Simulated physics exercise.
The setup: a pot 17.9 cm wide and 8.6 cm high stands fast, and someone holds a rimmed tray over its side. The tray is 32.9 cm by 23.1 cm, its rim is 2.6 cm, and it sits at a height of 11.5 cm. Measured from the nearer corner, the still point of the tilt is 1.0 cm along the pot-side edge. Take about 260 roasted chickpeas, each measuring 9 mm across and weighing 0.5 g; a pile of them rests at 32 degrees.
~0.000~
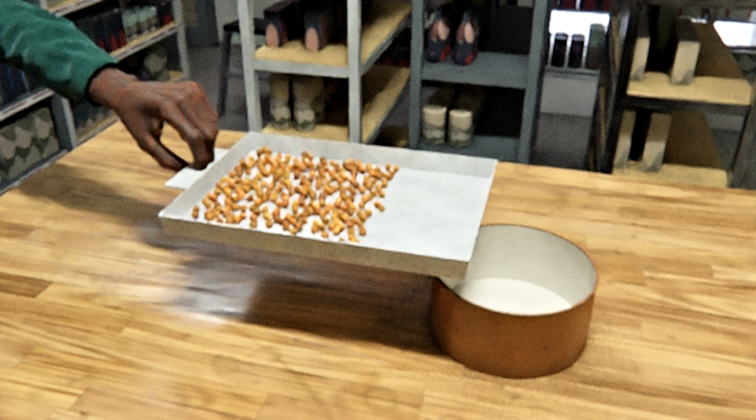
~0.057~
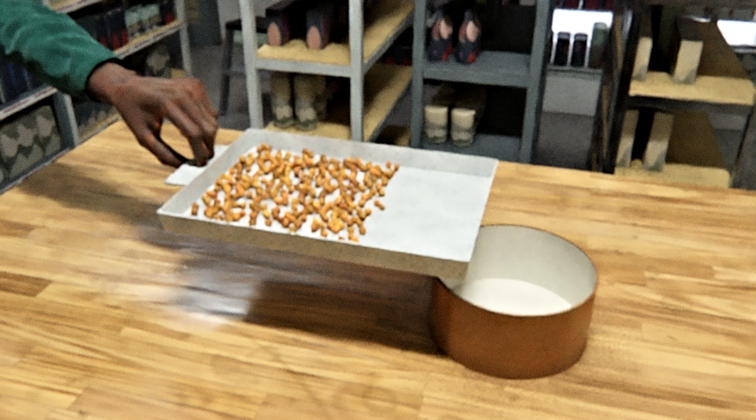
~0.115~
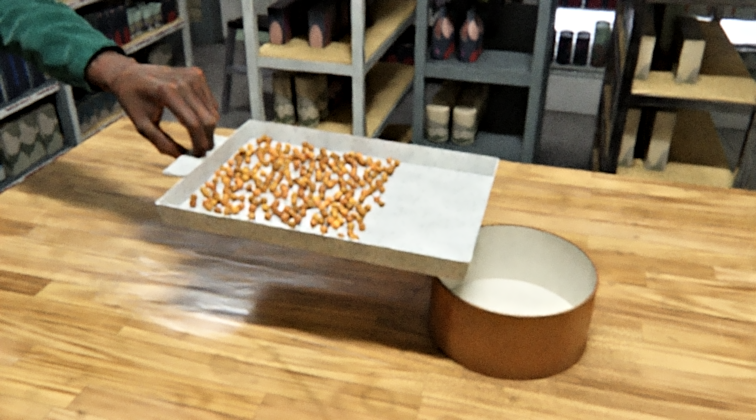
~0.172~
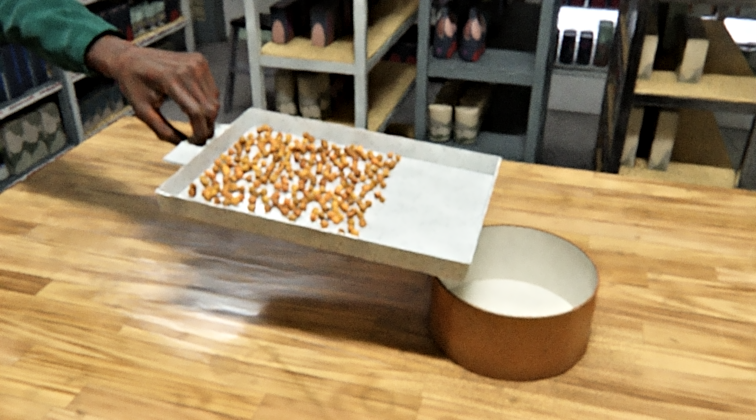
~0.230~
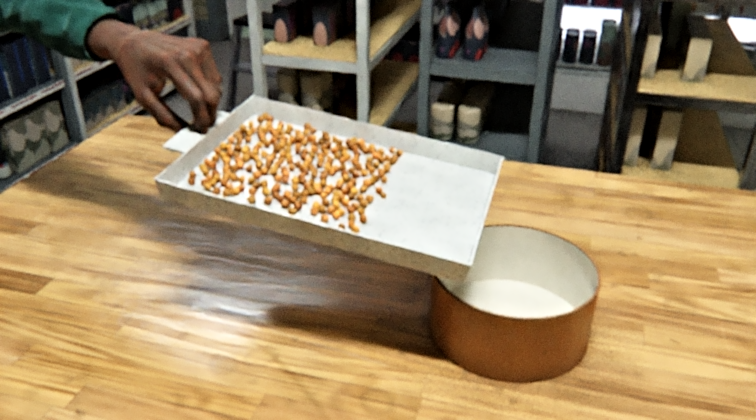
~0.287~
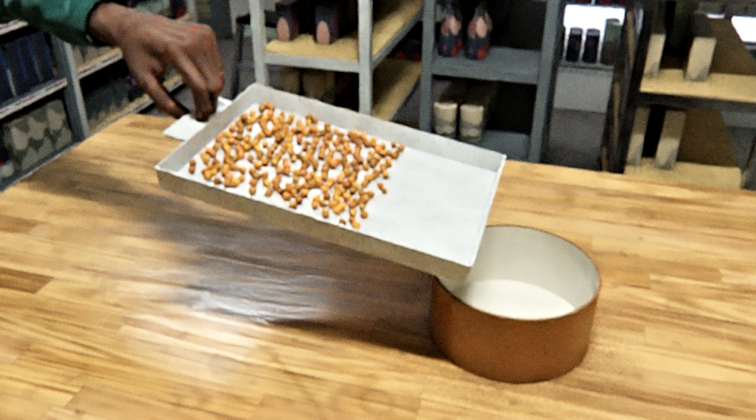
A hand slowly raises the left side of a white tray scattered with roasted chickpeas.
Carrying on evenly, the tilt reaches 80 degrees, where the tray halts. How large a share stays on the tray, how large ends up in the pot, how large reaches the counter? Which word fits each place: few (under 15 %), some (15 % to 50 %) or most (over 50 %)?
Tray gets most; pot gets few; counter gets few.
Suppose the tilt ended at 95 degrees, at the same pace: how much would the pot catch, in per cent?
Estimate: Roughly 85 percent.
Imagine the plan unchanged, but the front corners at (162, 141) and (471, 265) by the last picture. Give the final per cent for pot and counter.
The pot gets 25 and the counter 15.
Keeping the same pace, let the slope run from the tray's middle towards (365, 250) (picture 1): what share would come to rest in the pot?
I'd estimate about 0 %.
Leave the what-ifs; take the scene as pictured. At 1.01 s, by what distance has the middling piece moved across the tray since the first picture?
Roughly 19 cm.
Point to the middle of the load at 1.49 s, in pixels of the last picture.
Approximately (483, 210) in the last view.
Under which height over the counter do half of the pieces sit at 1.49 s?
Roughly 16 centimetres.
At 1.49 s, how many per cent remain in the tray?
I'd say close to 95 per cent.
After 1.01 s, tilt 43 degrees; the tray holds 100 %, the pot 0 %.
Then, at 1.49 s, tilt 64 degrees; the tray holds 95 %, the pot 0 %.
After 2.05 s, tilt 80 degrees; the tray holds 95 %, the pot 5 %.
By 2.9 s all is still; tray 90 %, pot 5 %, counter 0 %.
